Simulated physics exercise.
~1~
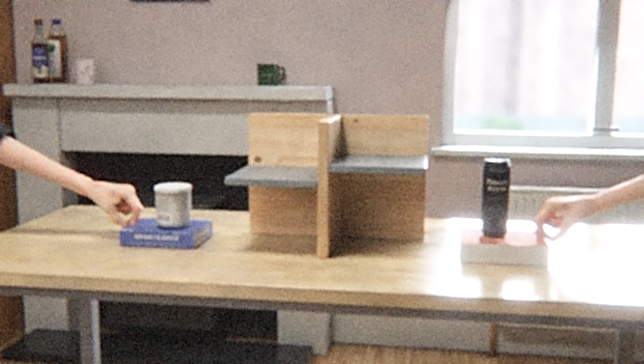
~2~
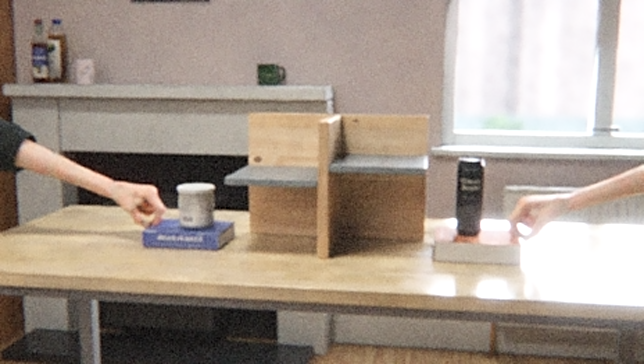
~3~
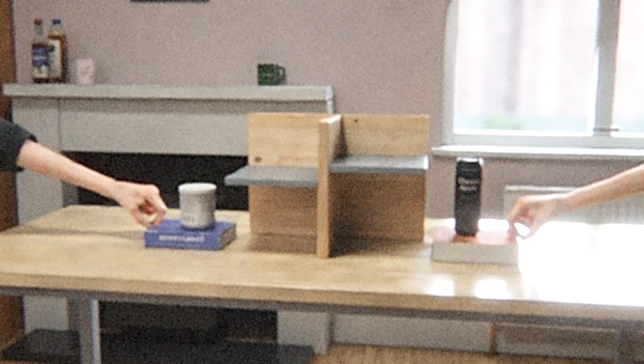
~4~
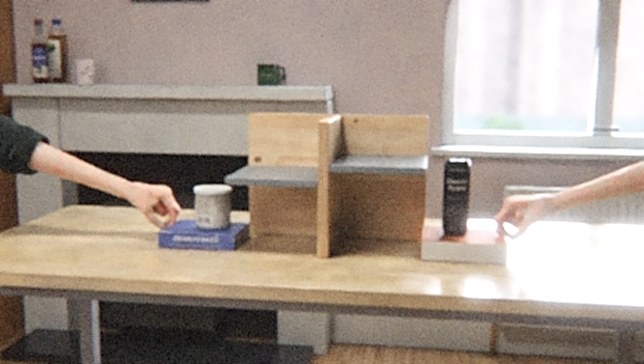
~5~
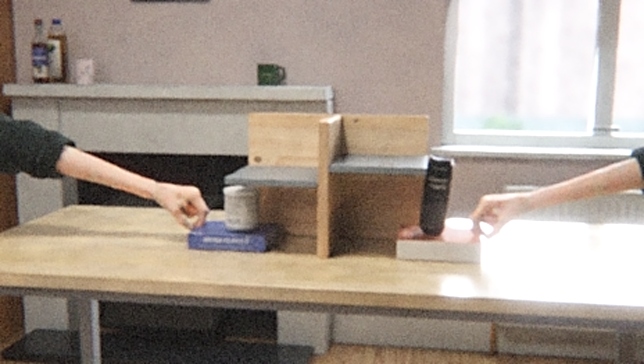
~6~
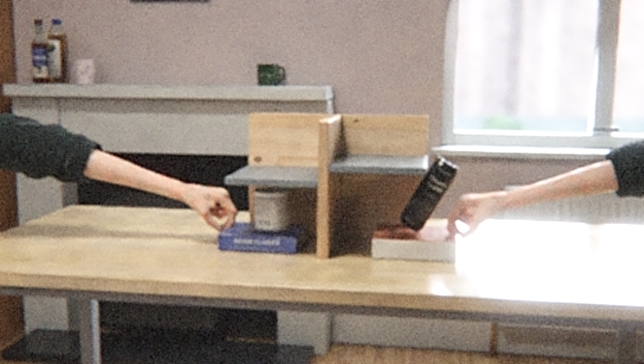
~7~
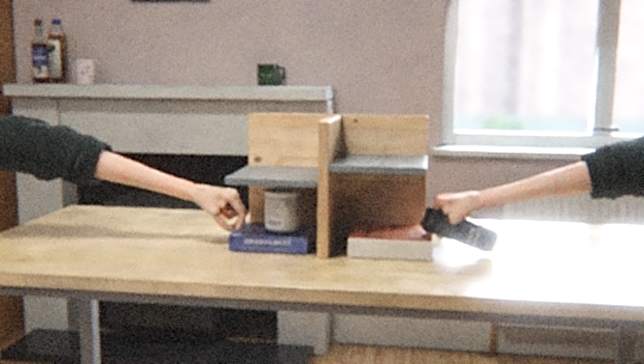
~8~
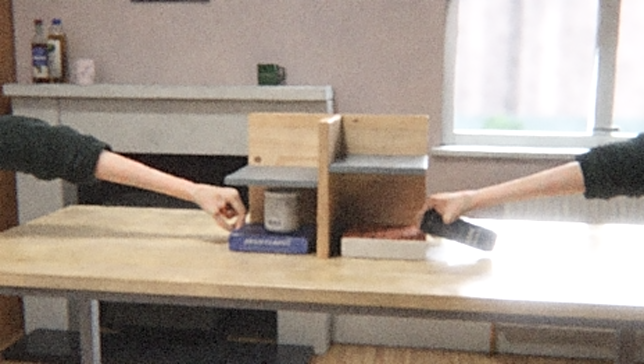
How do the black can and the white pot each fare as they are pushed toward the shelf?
The black can strikes the shelf and topples onto its side, while the white pot clears the shelf and stays upright on the blue box.
